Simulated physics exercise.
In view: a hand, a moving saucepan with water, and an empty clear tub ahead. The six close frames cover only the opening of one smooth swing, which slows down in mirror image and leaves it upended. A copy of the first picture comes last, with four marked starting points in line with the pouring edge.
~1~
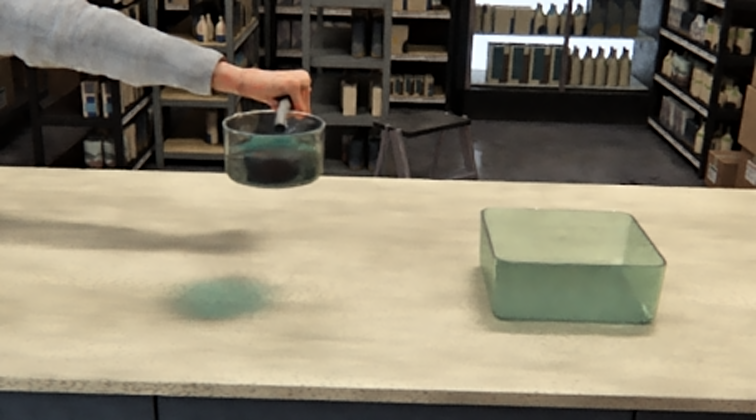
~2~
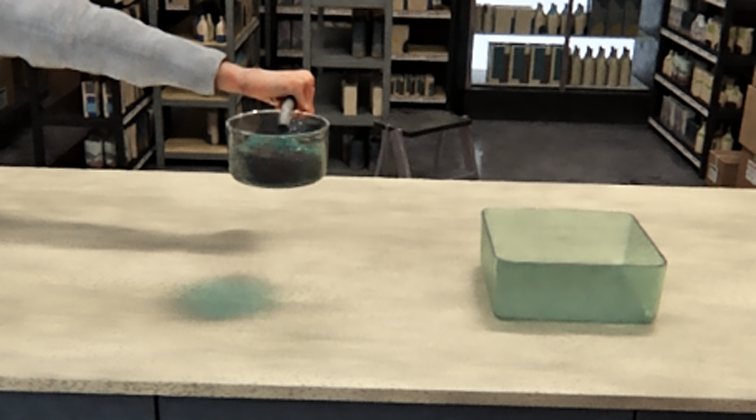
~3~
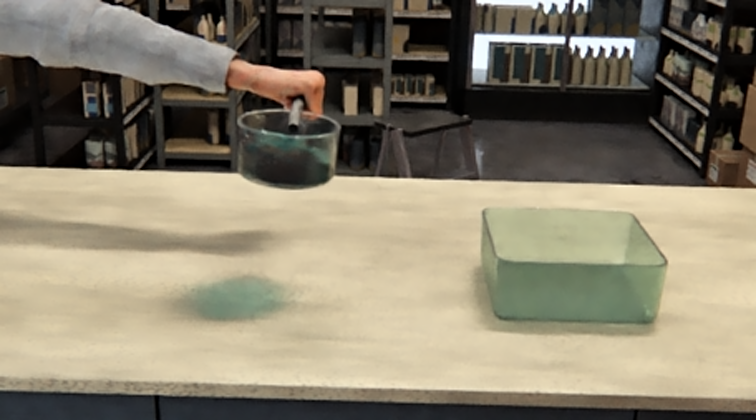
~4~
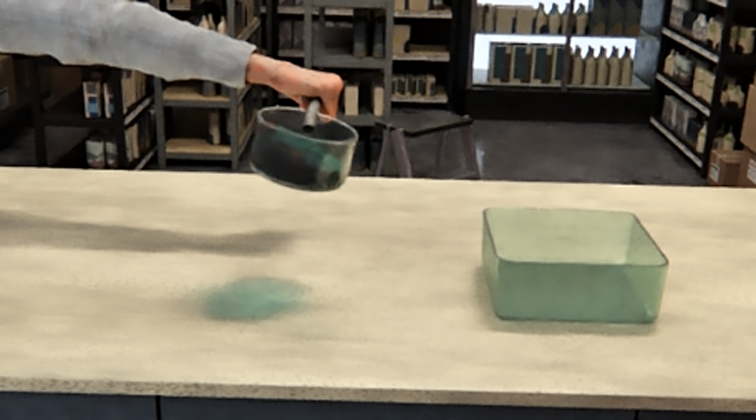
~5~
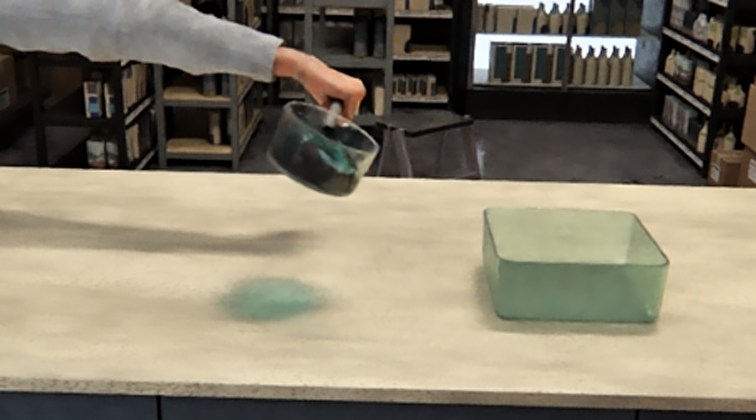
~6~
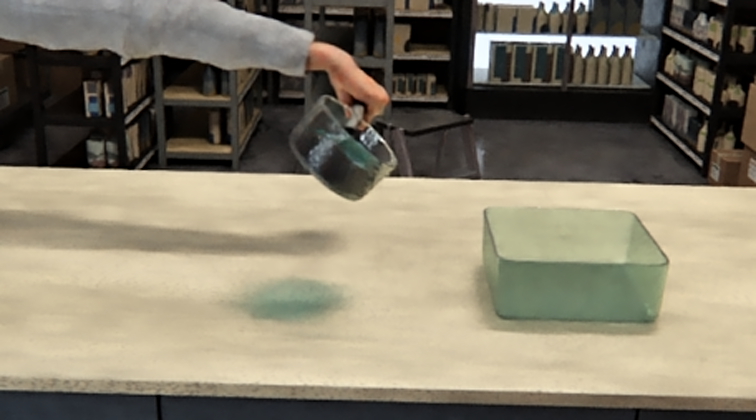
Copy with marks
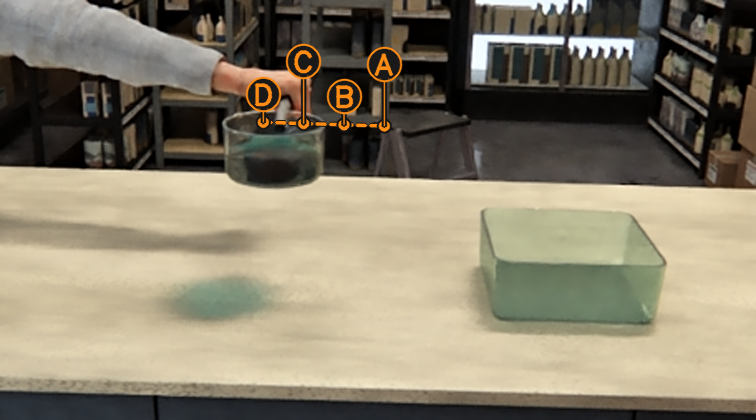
The clip opens with a hand holding a clear, round pan of dark contents level above a pale counter, left of an empty greenish clear tub. The hand moves the pan gradually rightward and tilts it further toward the tub, while a teal patch on the counter shifts right beneath it.
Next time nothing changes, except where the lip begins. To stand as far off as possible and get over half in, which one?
Spot B.
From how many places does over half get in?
Two.
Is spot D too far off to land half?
Yes, it does.
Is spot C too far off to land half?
Yes, it does.
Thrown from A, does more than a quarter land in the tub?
Yes, clearly.
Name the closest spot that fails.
C.
On the marked copy, A at (384, 126); B at (344, 124); C at (303, 123); D at (263, 122).
With A, about 71 % lands in the tub, 5 % falls short and 25 % goes beside or beyond.
With B, about 67 % lands in the tub, 11 % falls short and 22 % goes beside or beyond.
With C, about 21 % lands in the tub, 74 % falls short and 5 % goes beside or beyond.
With D, about 0 % lands in the tub, 96 % falls short and 4 % goes beside or beyond.
